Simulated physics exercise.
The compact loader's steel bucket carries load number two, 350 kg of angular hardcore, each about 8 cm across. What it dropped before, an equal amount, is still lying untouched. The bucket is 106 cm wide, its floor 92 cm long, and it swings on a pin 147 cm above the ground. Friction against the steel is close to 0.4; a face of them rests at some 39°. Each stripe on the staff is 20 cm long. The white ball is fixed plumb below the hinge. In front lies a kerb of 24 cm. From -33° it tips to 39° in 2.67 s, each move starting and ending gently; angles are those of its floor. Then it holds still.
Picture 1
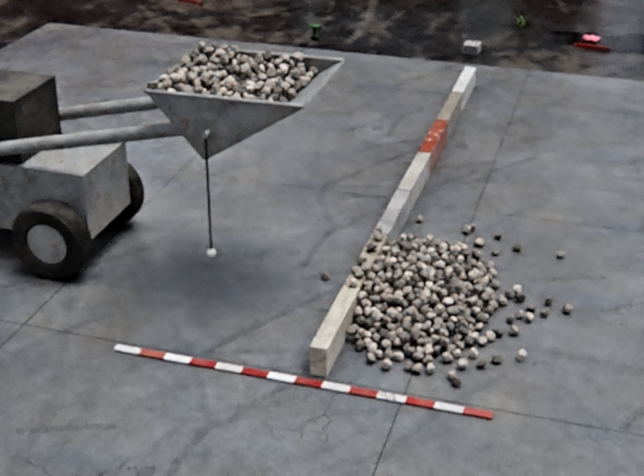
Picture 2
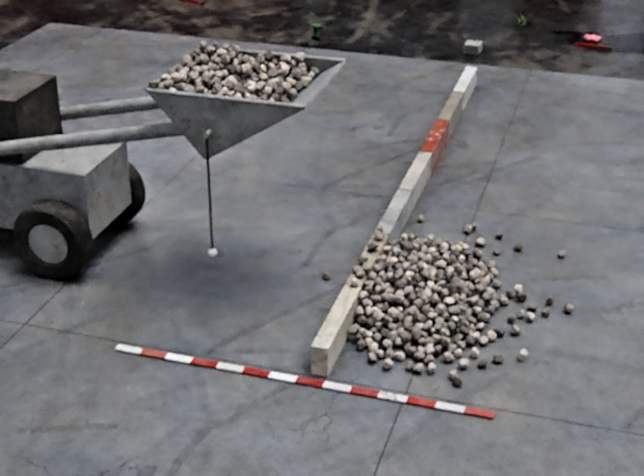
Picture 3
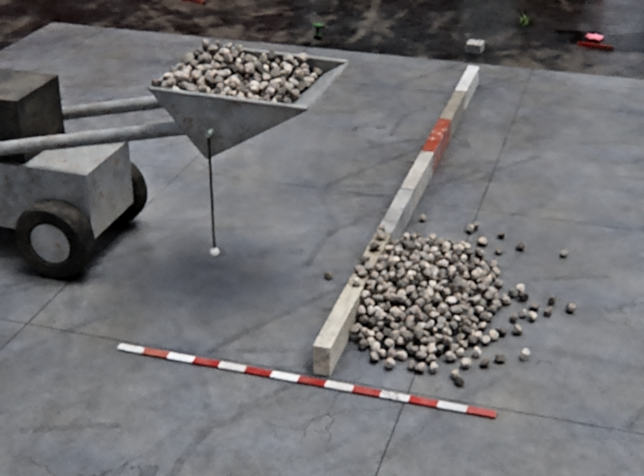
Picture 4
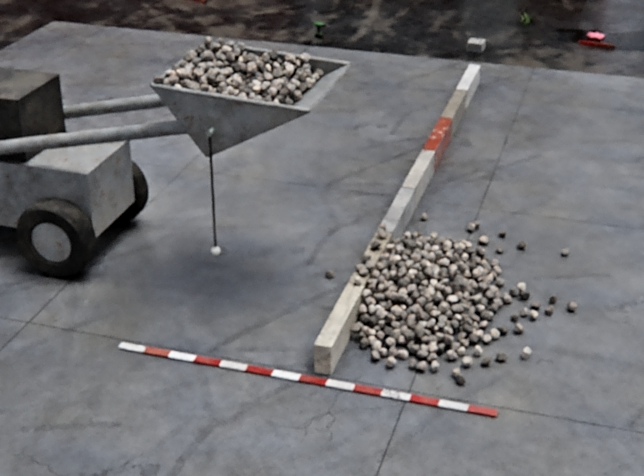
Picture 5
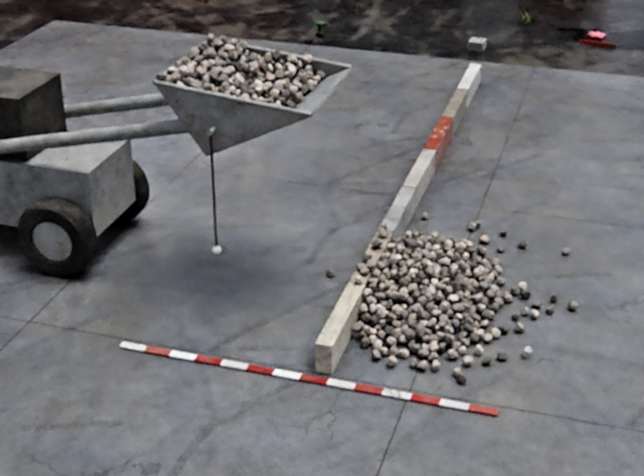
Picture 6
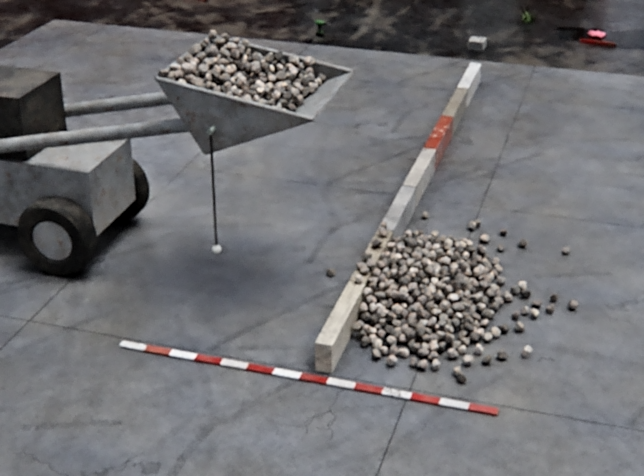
Loader bucket heaped with grey stones tilting very slightly on its arms, beside a pale kerb and a pile of stones lying still.
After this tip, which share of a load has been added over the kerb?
Close to 12 parts in a hundred.
Then, 1.4 s after the last picture the floor is at 28°; in per cent of one load, 98 in the bucket, 4 on this side of the kerb, 98 over the kerb; the foremost stones are at (546, 304).
Then, 2.2 s after the last picture the floor is at 39°; in per cent of one load, 20 in the bucket, 77 on this side of the kerb, 103 over the kerb; the foremost stones are at (546, 304).
Then, 2.5 s after the last picture the floor is at 39°; in per cent of one load, 0 in the bucket, 91 on this side of the kerb, 108 over the kerb; the foremost stones are at (546, 304).
Then, 5.2 s after the last picture the floor is at 39°; in per cent of one load, 0 in the bucket, 90 on this side of the kerb, 110 over the kerb; the foremost stones are at (546, 304). Net gain over the kerb, 12.
